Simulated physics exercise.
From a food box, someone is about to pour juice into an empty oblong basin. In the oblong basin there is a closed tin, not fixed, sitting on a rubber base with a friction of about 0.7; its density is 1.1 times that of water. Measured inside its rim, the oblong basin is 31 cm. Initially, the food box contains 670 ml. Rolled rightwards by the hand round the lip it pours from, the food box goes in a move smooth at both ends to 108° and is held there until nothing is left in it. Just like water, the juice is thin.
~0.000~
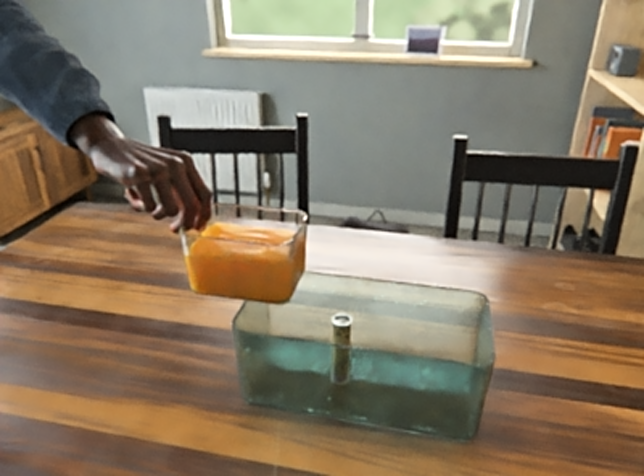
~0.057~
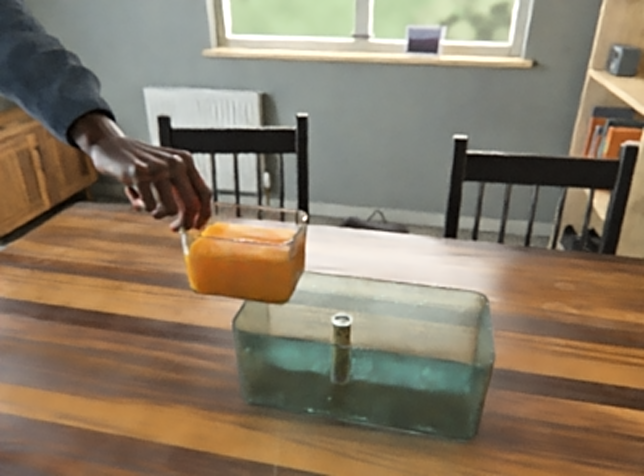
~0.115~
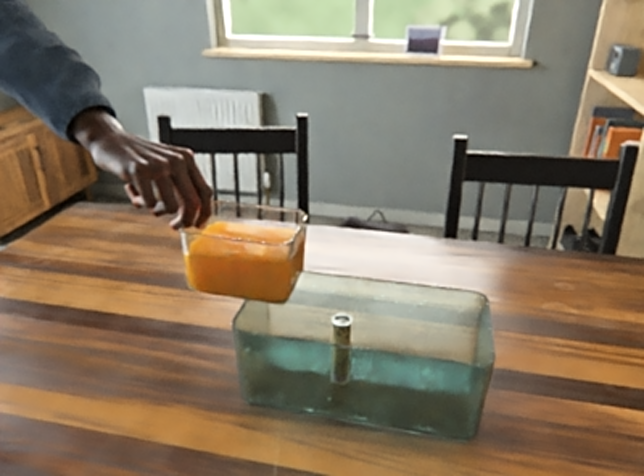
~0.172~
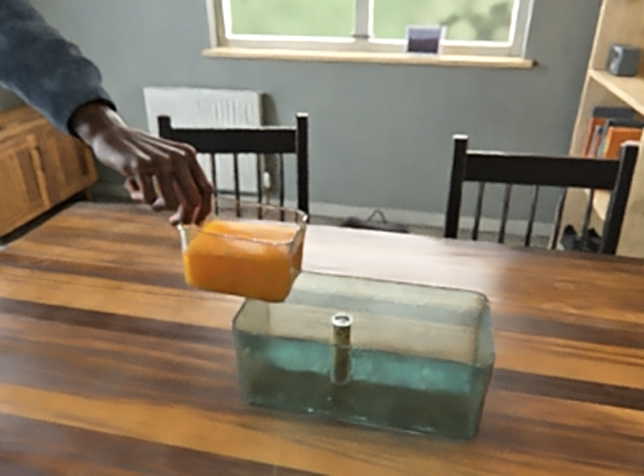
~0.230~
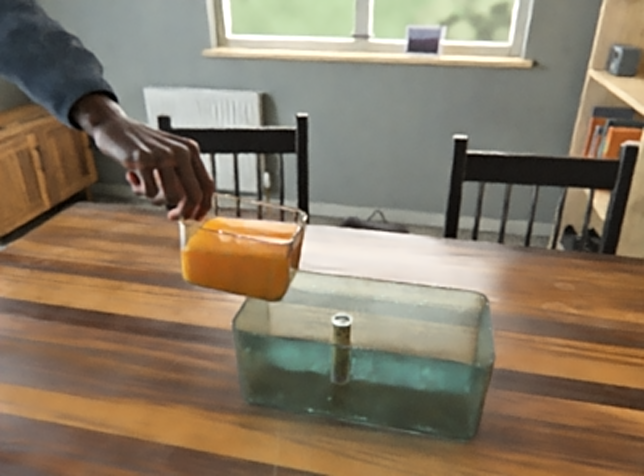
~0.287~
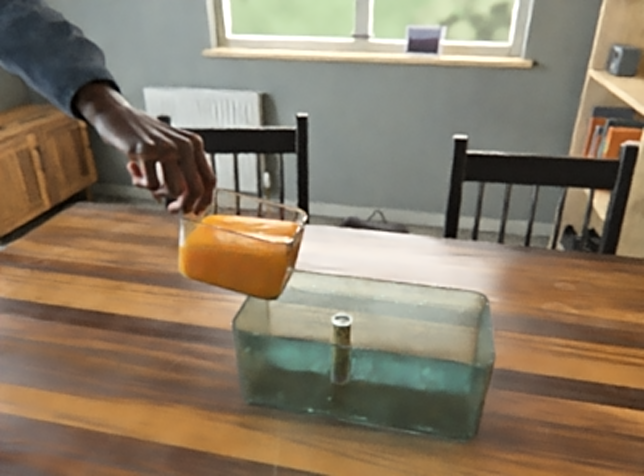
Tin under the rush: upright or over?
Here's my call: It does not tip.
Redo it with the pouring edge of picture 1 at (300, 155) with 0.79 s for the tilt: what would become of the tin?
Then the tin comes down.
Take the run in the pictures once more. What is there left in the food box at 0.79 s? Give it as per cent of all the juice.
Close to 72 percent of the liquid remains at that time.
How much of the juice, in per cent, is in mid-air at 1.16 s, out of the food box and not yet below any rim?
Close to 14 per cent.
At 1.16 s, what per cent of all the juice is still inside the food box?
I'd estimate some 16 per cent.
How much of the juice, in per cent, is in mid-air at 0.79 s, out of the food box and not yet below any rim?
About 22 per cent.
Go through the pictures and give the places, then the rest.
In the first frame, it leans 0°; its right rim is at (299, 230); the juice meets the walls at (200, 235) and (299, 245); the oblong basin's rim runs from (249, 297) to (491, 328); the tin's top is at (342, 322).
In the second frame, it leans 0°; its right rim is at (299, 230); the juice meets the walls at (200, 235) and (299, 245).
In the third frame, it leans 2°; its right rim is at (299, 230); the juice meets the walls at (200, 234) and (299, 244).
In the fourth frame, it leans 4°; its right rim is at (299, 230); the juice meets the walls at (199, 232) and (298, 242).
In the fifth frame, it leans 6°; its right rim is at (299, 230); the juice meets the walls at (198, 230) and (297, 240).
In the sixth frame, it leans 10°; its right rim is at (299, 230); the juice meets the walls at (195, 226) and (297, 237).
After 0.79 s the tilt is 61° and 71 per cent is still to pour; the tin stands where it began.
After 1.16 s the tilt is 97° and 15 per cent is still to pour; the tin stands where it began.
After 1.55 s the tilt is 108° and 0 per cent is still to pour; the tin stands where it began.
After 1.97 s the tilt is 108° and 0 per cent is still to pour; the tin stands where it began.
In the end the tin stands where it began.
